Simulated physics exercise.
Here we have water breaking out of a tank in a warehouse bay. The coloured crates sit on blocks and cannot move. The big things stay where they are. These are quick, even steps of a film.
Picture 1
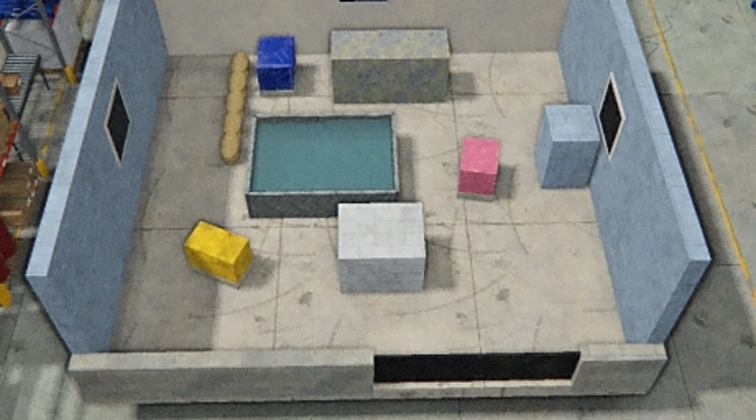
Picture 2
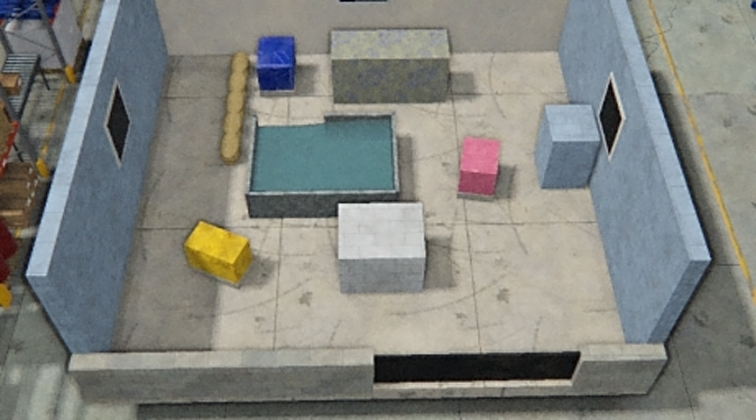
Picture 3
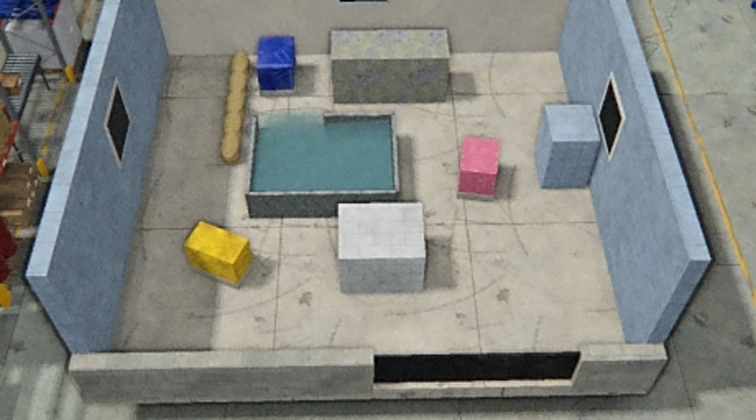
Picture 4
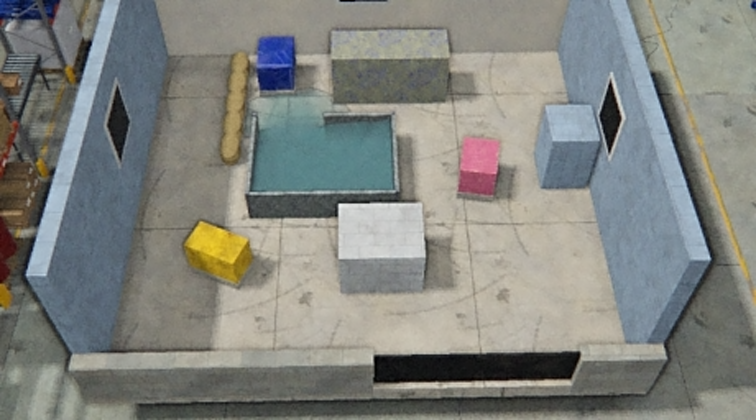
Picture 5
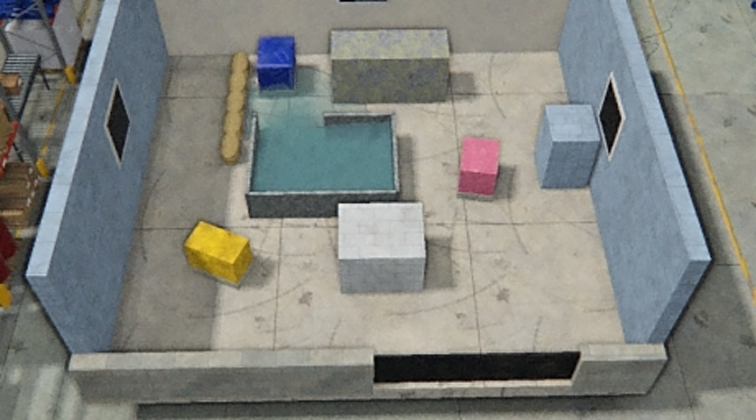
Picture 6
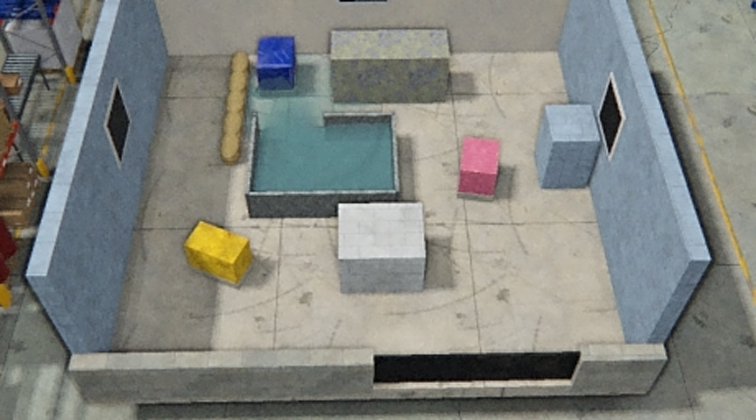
In a warehouse bay, water pours through a gap in the tank's far side and spreads outward.
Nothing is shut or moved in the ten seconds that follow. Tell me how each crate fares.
In the end: The yellow crate keeps dry; the pink crate keeps dry; the blue crate is soaked.
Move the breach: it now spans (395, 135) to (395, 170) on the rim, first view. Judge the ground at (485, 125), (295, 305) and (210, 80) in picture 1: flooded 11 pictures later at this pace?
One after the other: Flooded, not flooded, no water.
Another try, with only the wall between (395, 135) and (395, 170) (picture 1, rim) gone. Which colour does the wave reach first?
I say the one in pink.
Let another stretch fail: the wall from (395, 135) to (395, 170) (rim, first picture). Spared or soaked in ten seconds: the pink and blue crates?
My reading: The pink one is wetted; the blue one stays dry.
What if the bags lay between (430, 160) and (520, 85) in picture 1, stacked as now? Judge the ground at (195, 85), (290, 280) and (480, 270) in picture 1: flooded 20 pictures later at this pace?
One after the other: Covered, not flooded, dry.
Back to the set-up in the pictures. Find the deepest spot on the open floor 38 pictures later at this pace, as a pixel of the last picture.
Near (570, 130).
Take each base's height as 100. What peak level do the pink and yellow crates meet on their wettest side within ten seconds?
Near 70 and 60 in a hundred.
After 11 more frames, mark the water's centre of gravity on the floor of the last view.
At about (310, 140).
A moment on, water covers 10 % of the floor; the yellow crate not reached, the pink crate not reached, the blue crate water round its plinth.
Next, water covers 20 % of the floor; the yellow crate not reached, the pink crate not reached, the blue crate water round its plinth.
Then, water covers 30 % of the floor; the yellow crate water round its plinth, the pink crate not reached, the blue crate water round its plinth.
Later, water covers 55 % of the floor; the yellow crate water round its plinth, the pink crate water round its plinth, the blue crate water round its plinth.
In the end, water covers 85 % of the floor; the yellow crate stayed above the water, the pink crate stayed above the water, the blue crate was topped.
